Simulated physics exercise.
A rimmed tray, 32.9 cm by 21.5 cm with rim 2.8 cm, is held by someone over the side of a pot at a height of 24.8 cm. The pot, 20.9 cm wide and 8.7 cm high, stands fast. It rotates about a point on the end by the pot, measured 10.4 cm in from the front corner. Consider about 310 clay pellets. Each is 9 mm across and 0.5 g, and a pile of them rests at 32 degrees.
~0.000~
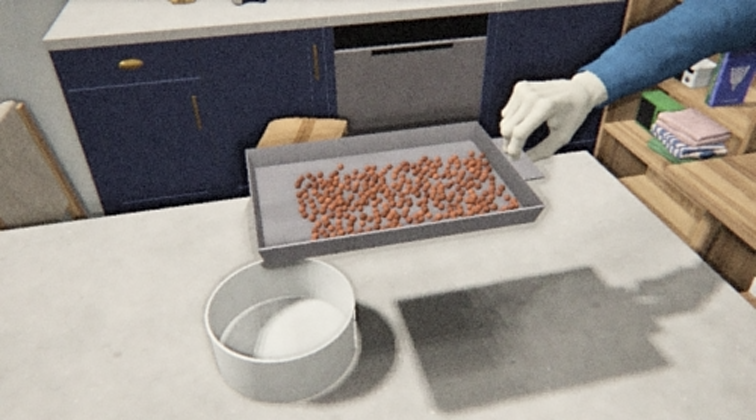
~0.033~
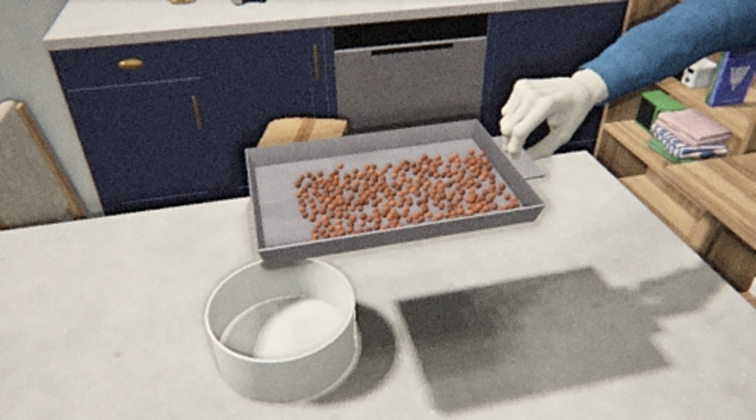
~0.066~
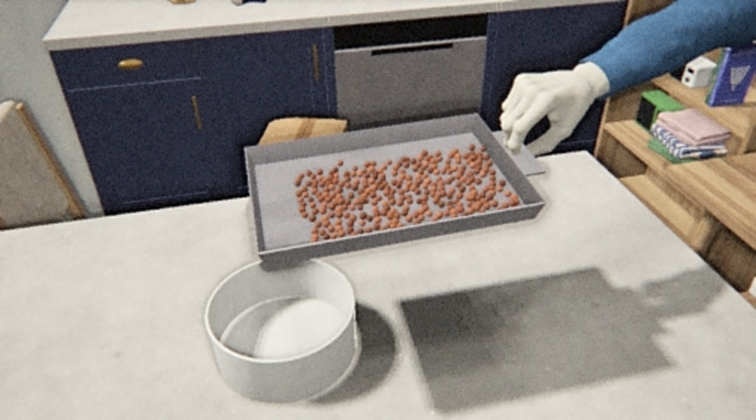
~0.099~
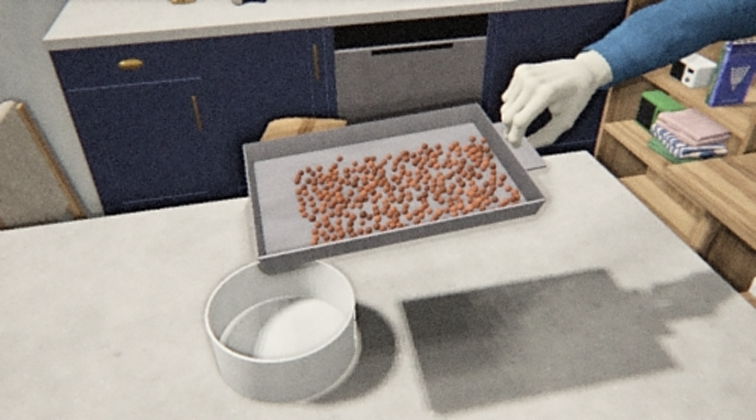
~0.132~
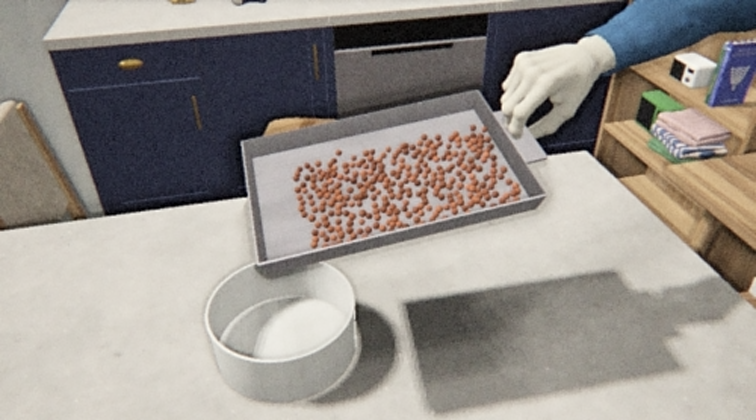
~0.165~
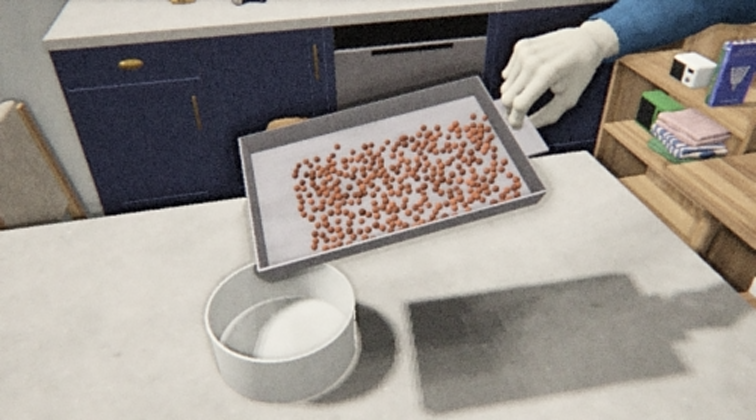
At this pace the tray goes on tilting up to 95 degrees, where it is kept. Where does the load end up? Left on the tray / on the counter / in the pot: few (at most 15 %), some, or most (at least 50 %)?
Tray: Few; counter: Some; pot: Most.
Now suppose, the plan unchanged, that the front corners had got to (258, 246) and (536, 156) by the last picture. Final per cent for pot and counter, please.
That works out as pot 35 and counter 65.
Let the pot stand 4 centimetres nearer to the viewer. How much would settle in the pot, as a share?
Result after the change: About 80 in a hundred.
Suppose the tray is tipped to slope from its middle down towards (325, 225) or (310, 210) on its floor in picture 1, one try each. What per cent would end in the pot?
Around 20 % for the first direction, around 25 % for the second.
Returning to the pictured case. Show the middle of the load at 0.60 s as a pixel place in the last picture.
Close to pixel (333, 259).
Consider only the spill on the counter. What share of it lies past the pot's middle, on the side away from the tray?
About 70 per cent.
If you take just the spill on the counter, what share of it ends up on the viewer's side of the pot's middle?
Share: Some 100 %.
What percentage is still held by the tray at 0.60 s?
Of the load, some 95 percent.
Then, at 0.43 s, tilt 56 degrees; the tray holds 100 %, the pot 0 %.
Then, at 0.60 s, tilt 82 degrees; the tray holds 95 %, the pot 0 %.
Then, at 0.90 s, tilt 95 degrees; the tray holds 10 %, the pot 40 %.
By 1.9 s all is still; tray 0 %, counter 45 %, pot 55 %.
